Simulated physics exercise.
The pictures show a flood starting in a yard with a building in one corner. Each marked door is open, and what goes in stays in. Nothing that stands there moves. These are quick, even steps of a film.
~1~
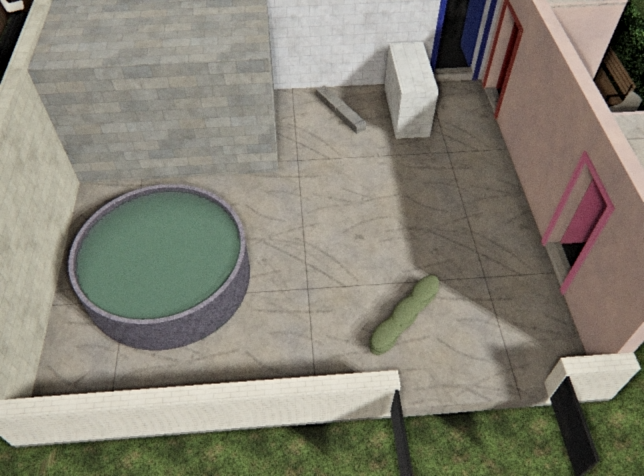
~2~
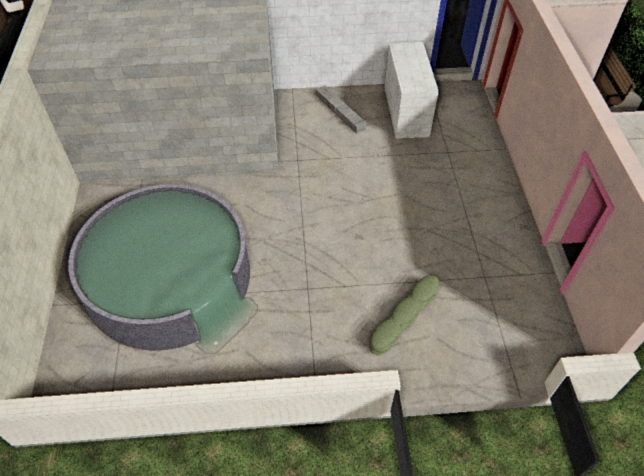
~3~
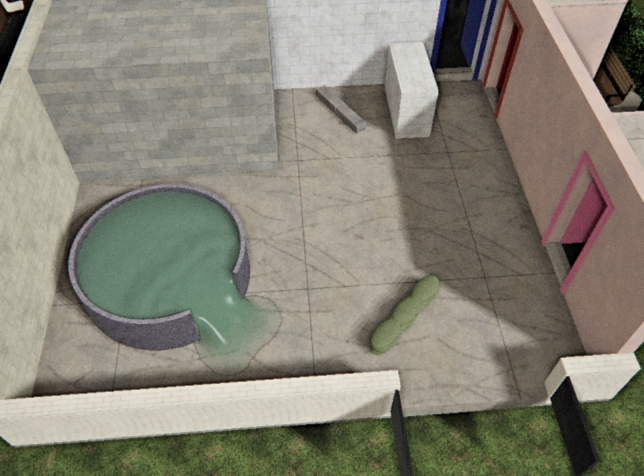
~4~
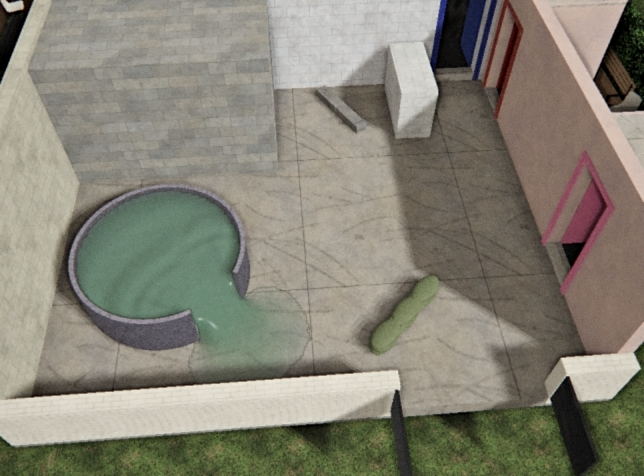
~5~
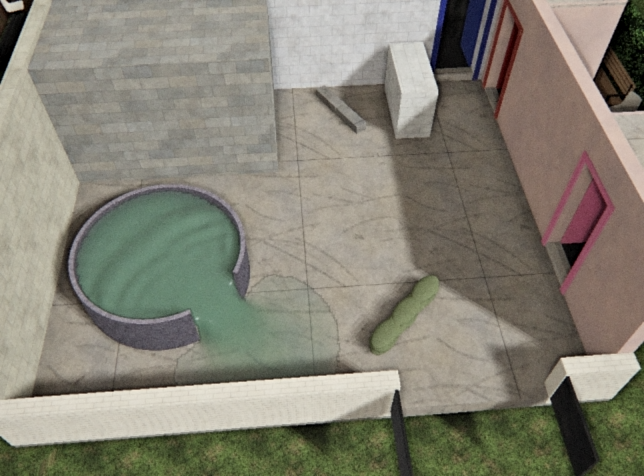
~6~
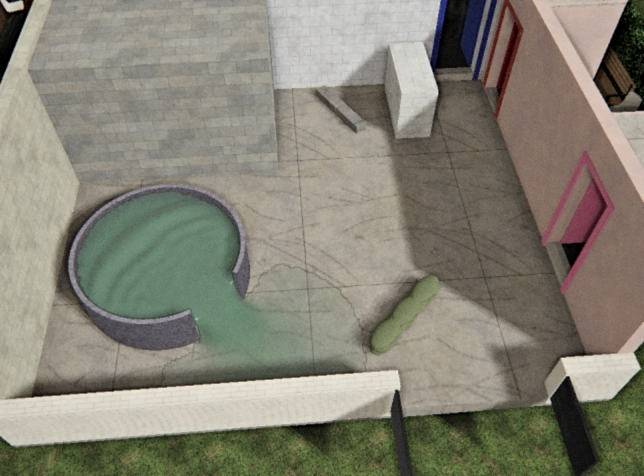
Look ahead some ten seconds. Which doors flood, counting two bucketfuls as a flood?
One by one: The pink door stays under that; the red door takes more than that; the blue door stays under that.
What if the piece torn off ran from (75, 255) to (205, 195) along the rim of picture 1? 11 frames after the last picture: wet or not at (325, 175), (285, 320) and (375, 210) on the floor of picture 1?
As listed: Awash, clear, under water.
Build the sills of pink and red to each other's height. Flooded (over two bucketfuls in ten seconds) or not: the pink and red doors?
Then: The pink one lets more in; the red one is under.
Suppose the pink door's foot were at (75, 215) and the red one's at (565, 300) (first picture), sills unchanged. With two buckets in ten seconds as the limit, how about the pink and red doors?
My reading: The pink door takes less; the red door goes over.
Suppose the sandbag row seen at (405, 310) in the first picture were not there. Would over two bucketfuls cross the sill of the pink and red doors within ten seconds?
In short: The pink door passes that mark, the red door floods.
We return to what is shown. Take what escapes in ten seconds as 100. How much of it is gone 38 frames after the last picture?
I make it 60 per cent.
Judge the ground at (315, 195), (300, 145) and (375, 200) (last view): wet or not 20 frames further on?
As listed: Clear, no water, under water.
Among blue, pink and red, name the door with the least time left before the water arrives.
That is the pink door.
A moment on, water covers 20 % of the floor; the pink door not reached, the red door not reached, the blue door not reached.
Next, water covers 30 % of the floor; the pink door not reached, the red door not reached, the blue door not reached.
Then, water covers 55 % of the floor; the pink door under two buckets in, the red door not reached, the blue door not reached.
Later, water covers 75 % of the floor; the pink door under two buckets in, the red door wet at the sill, nothing in, the blue door wet at the sill, nothing in.
In the end, water covers 95 % of the floor; the pink door under two buckets in, the red door far over two buckets in, the blue door wet at the sill, nothing in.
